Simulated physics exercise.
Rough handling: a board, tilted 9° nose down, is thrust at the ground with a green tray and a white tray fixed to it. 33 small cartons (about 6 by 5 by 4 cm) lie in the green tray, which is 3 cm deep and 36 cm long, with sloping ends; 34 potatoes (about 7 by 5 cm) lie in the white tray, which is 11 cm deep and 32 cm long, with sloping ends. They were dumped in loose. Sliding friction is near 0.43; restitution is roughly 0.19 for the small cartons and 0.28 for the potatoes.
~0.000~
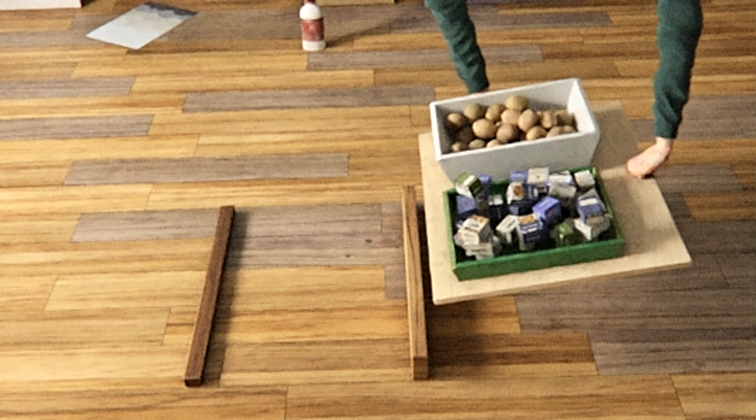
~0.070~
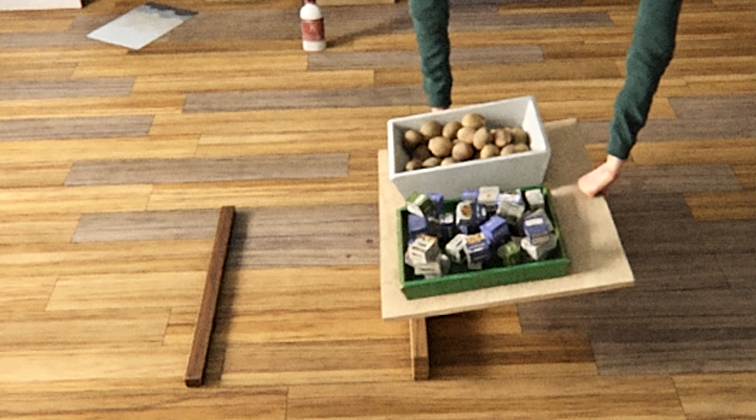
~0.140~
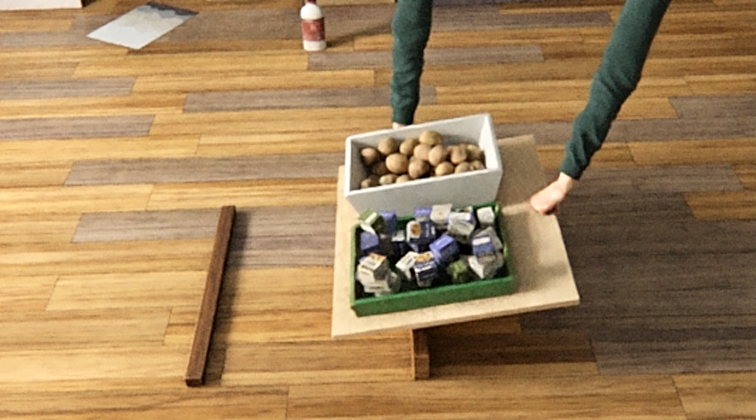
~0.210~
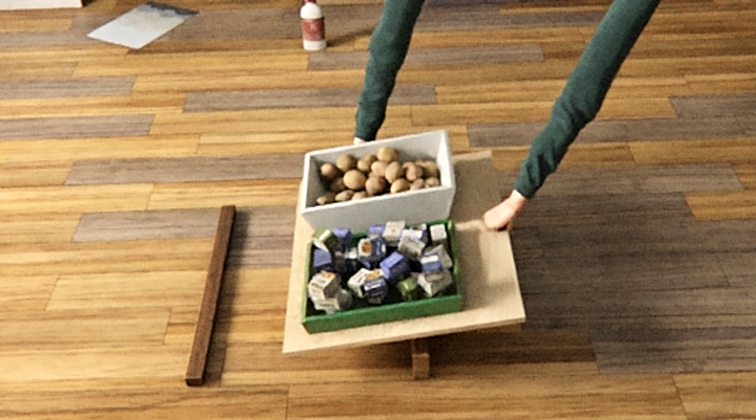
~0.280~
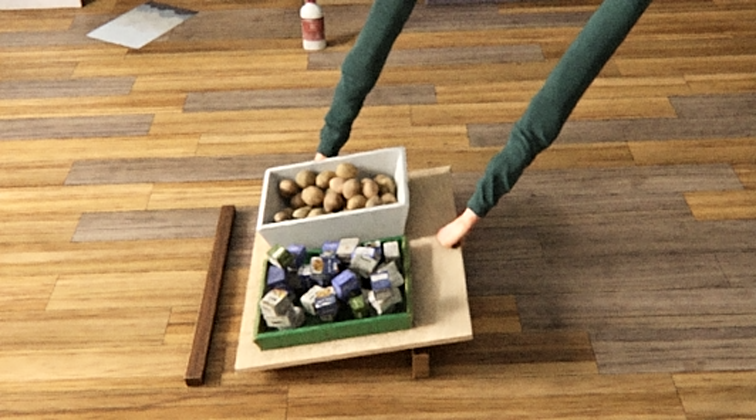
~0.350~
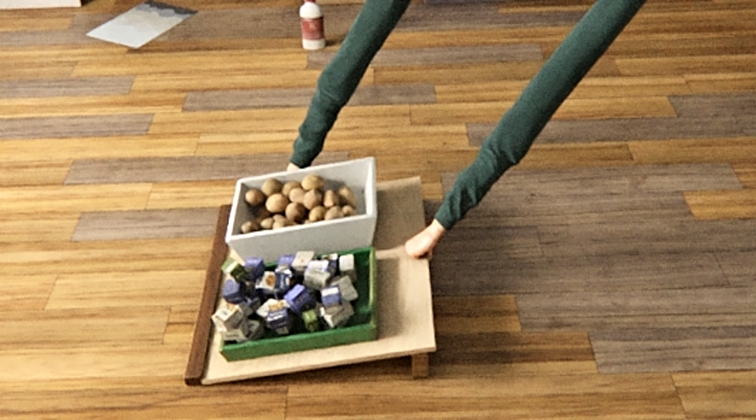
Two arms in green sleeves lowering a board with a white tray of round brown objects and a green tray of small cartons leftward onto two wooden strips.
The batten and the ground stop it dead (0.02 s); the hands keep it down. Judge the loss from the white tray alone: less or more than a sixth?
Out of the white tray go less than a sixth of the potatoes.
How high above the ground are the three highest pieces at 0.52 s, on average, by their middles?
Roughly 16 cm.
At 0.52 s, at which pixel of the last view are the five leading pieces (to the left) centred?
Around (146, 322).
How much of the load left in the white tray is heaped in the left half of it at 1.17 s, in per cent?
About 70 per cent.
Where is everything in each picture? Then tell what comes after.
In the first frame (we follow the rim corner now nearest the camera, unless another is named), white tray (by its farthest rim corner) at (434, 103); green tray at (620, 240); 64 cm still to travel; nothing out yet.
In the second frame, white tray at (392, 121); green tray at (565, 260); 50 cm still to travel.
In the third frame, white tray at (350, 138); green tray at (511, 278); 37 cm still to travel.
In the fourth frame, white tray at (310, 154); green tray at (459, 296); 23 cm still to travel.
In the fifth frame, white tray at (270, 170); green tray at (408, 314); 10 cm still to travel.
In the sixth frame, white tray at (241, 181); green tray at (372, 326); landed; nothing out yet.
After 0.40 s, 4 of 33 out of the green tray and 0 of 34 out of the white tray.
After 0.52 s, 8 of 33 out of the green tray and 0 of 34 out of the white tray.
After 0.74 s, 10 of 33 out of the green tray and 0 of 34 out of the white tray.
Final count (at 1.17 s), 10 of 33 out of the green tray and 0 of 34 out of the white tray. Asked share, 0 of 34, 0 per cent.
